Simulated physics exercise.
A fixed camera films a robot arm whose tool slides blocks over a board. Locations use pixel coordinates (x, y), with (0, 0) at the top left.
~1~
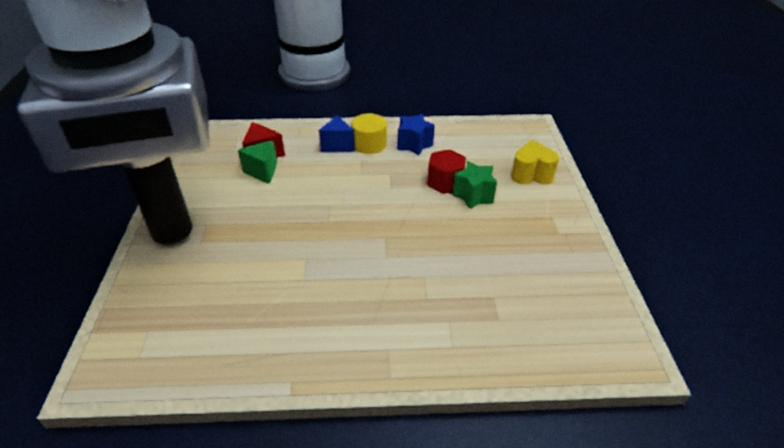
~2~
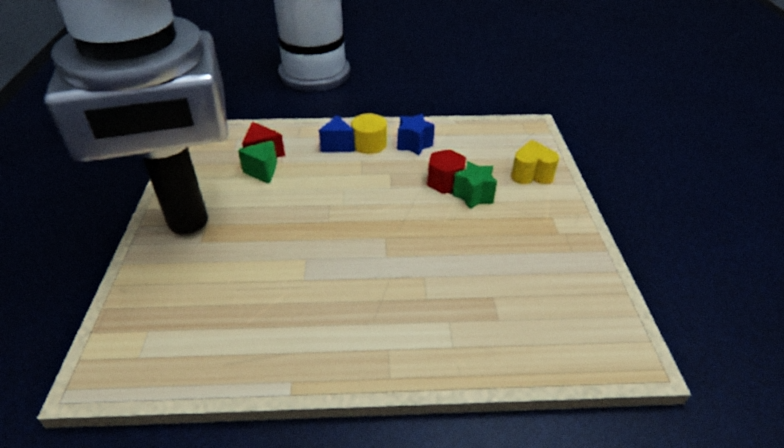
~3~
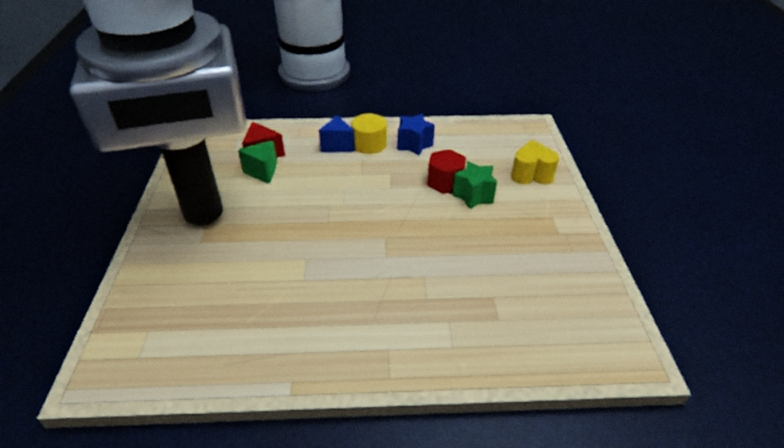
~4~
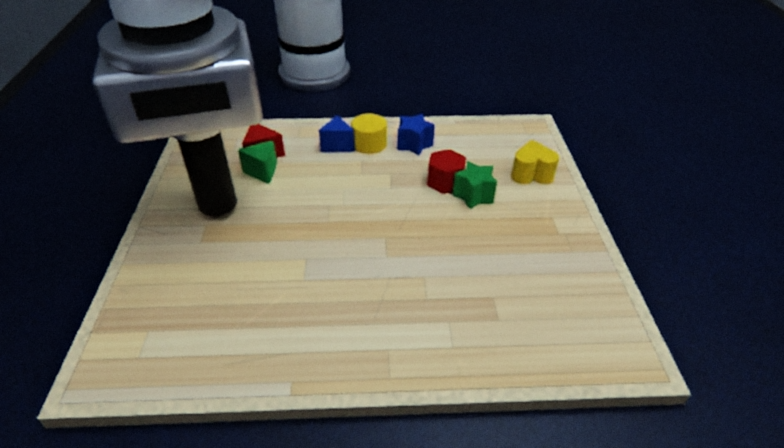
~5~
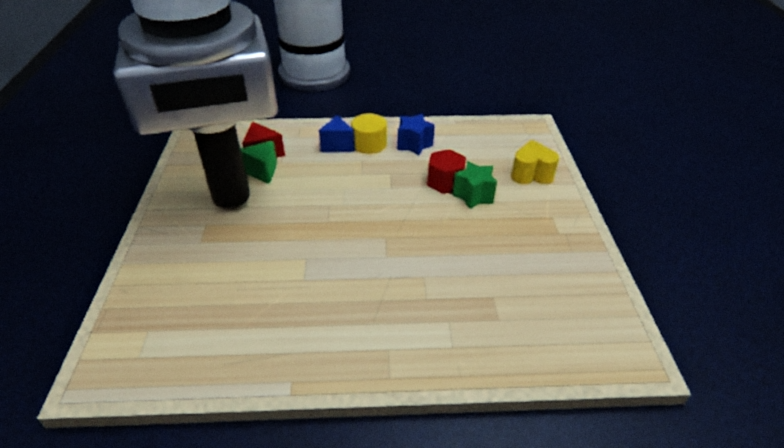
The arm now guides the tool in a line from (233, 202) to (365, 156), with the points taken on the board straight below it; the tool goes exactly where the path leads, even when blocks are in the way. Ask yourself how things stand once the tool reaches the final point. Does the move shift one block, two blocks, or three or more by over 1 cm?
There will be two blocks that move more than 1 cm.
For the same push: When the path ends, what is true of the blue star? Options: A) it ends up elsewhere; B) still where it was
I'll go with B - still where it was.
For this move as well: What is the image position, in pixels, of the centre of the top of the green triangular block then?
The middle of its top is at (277, 144).
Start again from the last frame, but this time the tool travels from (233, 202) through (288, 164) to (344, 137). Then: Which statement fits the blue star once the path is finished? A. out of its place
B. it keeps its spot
Correct choice: A.
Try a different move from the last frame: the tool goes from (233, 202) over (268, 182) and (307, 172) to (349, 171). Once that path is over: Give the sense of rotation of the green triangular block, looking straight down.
Anticlockwise.
On the path given first. One third of the way, tool (279, 180); green triangular block (269, 147), turned 40° anticlockwise.
Two thirds of the way, tool (324, 164); green triangular block (277, 144), turned 65° anticlockwise; red triangular block (258, 131).
At the end, tool (365, 150); green triangular block (277, 144), turned 65° anticlockwise; red triangular block (258, 131); blue triangular block (337, 123), turned 15° anticlockwise; yellow cylinder (378, 117); blue star not moved.
